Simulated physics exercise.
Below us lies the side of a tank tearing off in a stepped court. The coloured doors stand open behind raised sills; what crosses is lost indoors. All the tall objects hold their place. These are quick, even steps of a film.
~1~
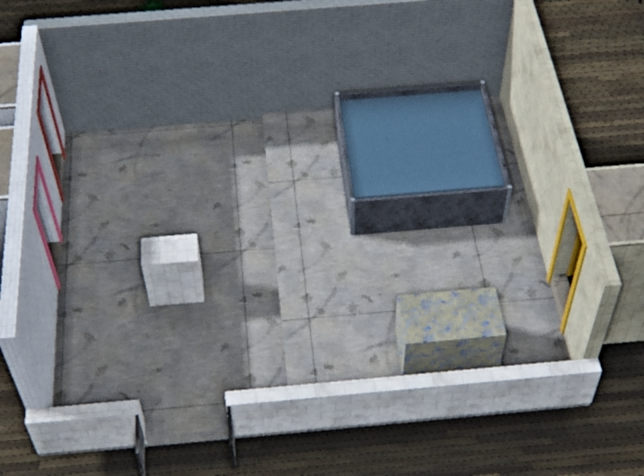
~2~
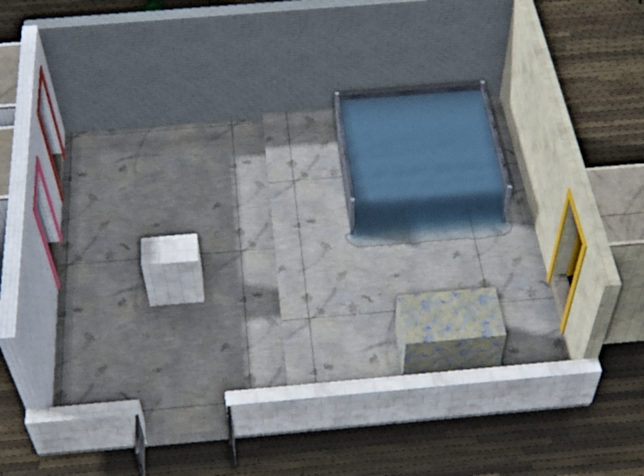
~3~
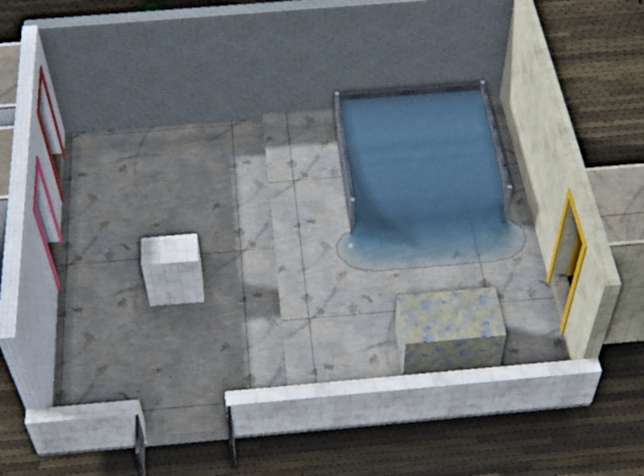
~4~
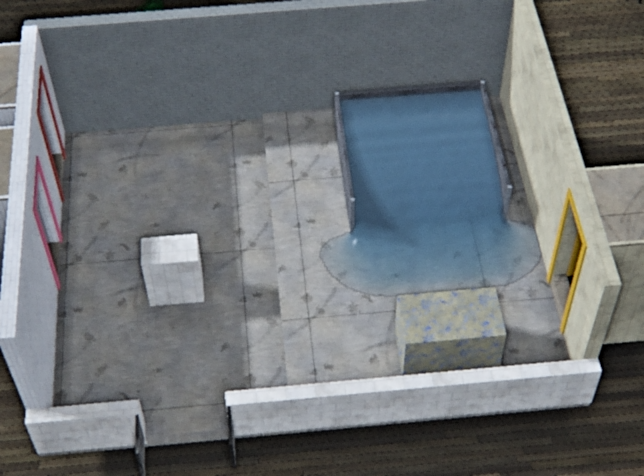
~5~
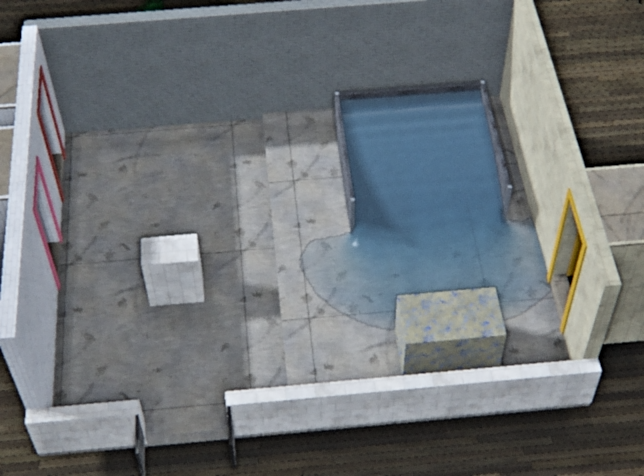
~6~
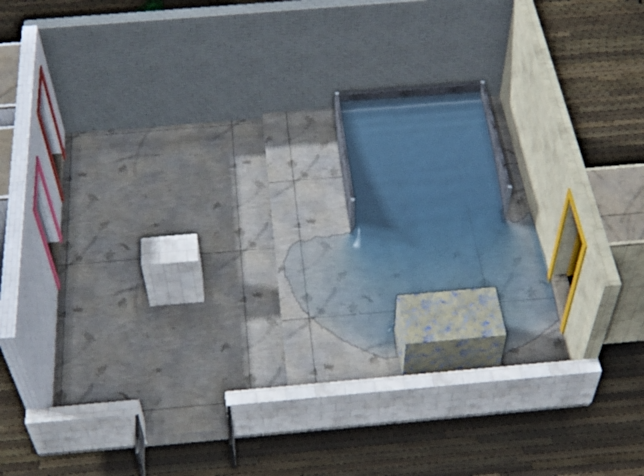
The video shows a walled room with coloured doorways, a pale block, a patterned block and a tank of still blue water, whose near side gives way as water pours out and spreads across the floor around the patterned block.
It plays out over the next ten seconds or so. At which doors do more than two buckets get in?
The red door stays under that; the yellow door takes more than that; the pink door takes more than that.
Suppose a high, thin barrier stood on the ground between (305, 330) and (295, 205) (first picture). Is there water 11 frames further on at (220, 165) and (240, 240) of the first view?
In that order: Clear, dry.
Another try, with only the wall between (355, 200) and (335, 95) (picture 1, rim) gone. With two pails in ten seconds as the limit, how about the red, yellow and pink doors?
In short: The red one takes more, the yellow one keeps below it, the pink one passes that mark.
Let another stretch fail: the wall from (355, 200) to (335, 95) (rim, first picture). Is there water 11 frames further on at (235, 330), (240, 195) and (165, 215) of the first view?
As listed: Flooded, awash, wet.
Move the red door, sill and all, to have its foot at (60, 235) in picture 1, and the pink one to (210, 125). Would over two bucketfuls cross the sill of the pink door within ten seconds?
In short: The pink door lets more in.
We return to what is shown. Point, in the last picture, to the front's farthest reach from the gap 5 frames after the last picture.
Around (284, 410).
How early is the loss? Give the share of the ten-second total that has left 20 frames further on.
About 35 per cent.
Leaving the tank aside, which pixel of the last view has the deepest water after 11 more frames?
Around (565, 371).
A moment on, water covers 30 % of the floor; the red door not reached, the yellow door wet at the sill, nothing in, the pink door not reached.
Next, water covers 40 % of the floor; the red door not reached, the yellow door over two buckets in, the pink door not reached.
Then, water covers 50 % of the floor; the red door not reached, the yellow door far over two buckets in, the pink door not reached.
Later, water covers 90 % of the floor; the red door wet at the sill, nothing in, the yellow door far over two buckets in, the pink door over two buckets in.
In the end, water covers 90 % of the floor; the red door wet at the sill, nothing in, the yellow door far over two buckets in, the pink door over two buckets in.
